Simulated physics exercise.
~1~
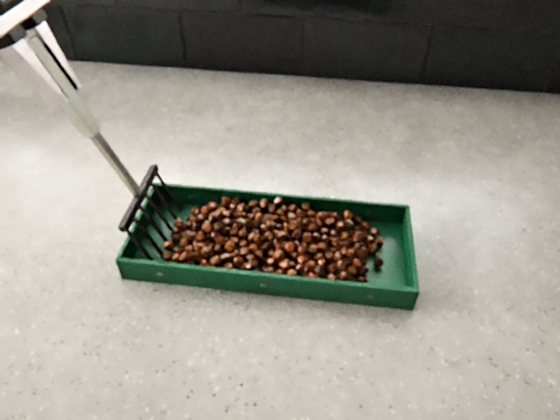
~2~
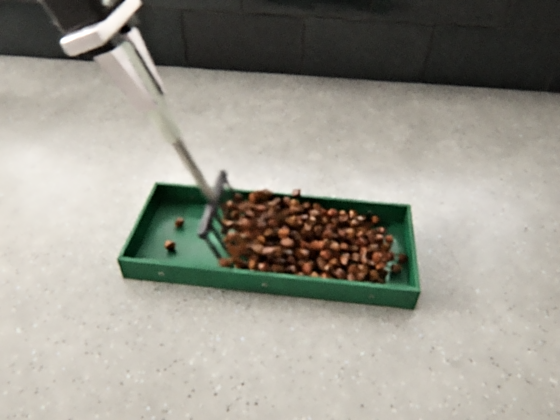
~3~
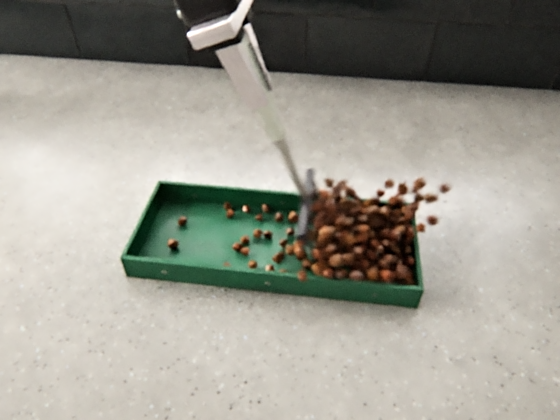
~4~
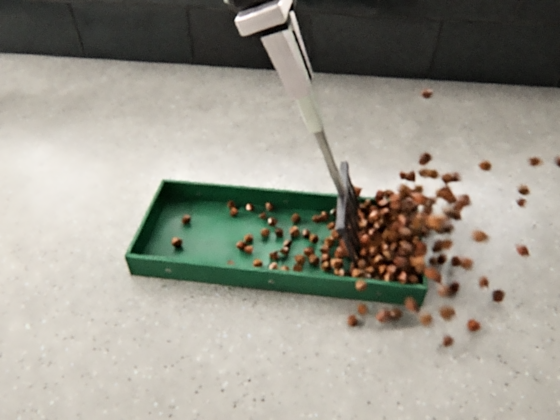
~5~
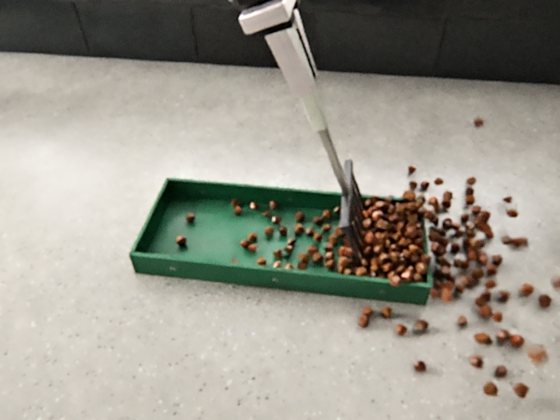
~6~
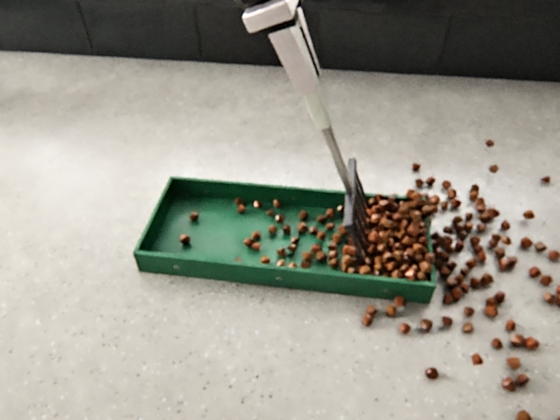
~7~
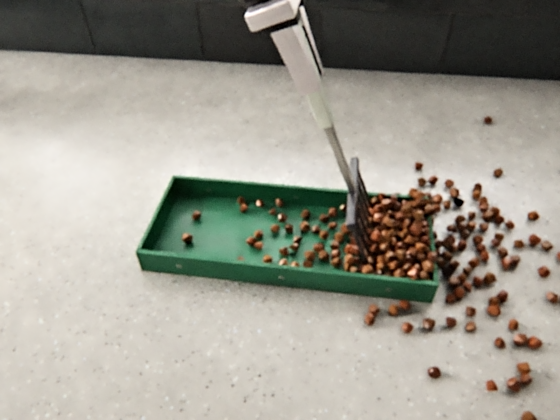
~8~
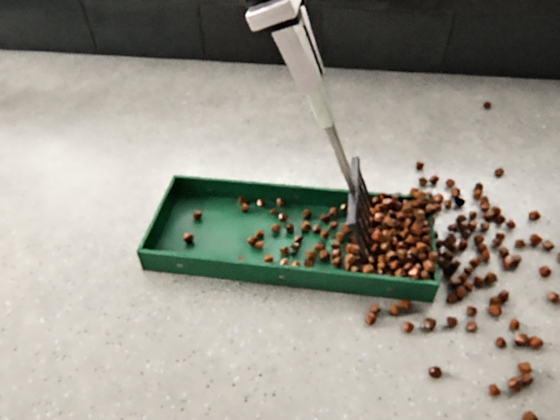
A small black rake on a pale metal handle, held by a robot hand at the top, stands at the left end of a shallow green tray on a speckled grey table top, seen from above with a dark wall behind. Brown pellets lie heaped across the tray. The rake sweeps right, bunching them ahead of it and leaving a few behind. The pile rises against the right end, and many pellets fly over the edge and scatter across the table. The rake stops short of that end, with most pellets still in the tray and many lying outside to the right.
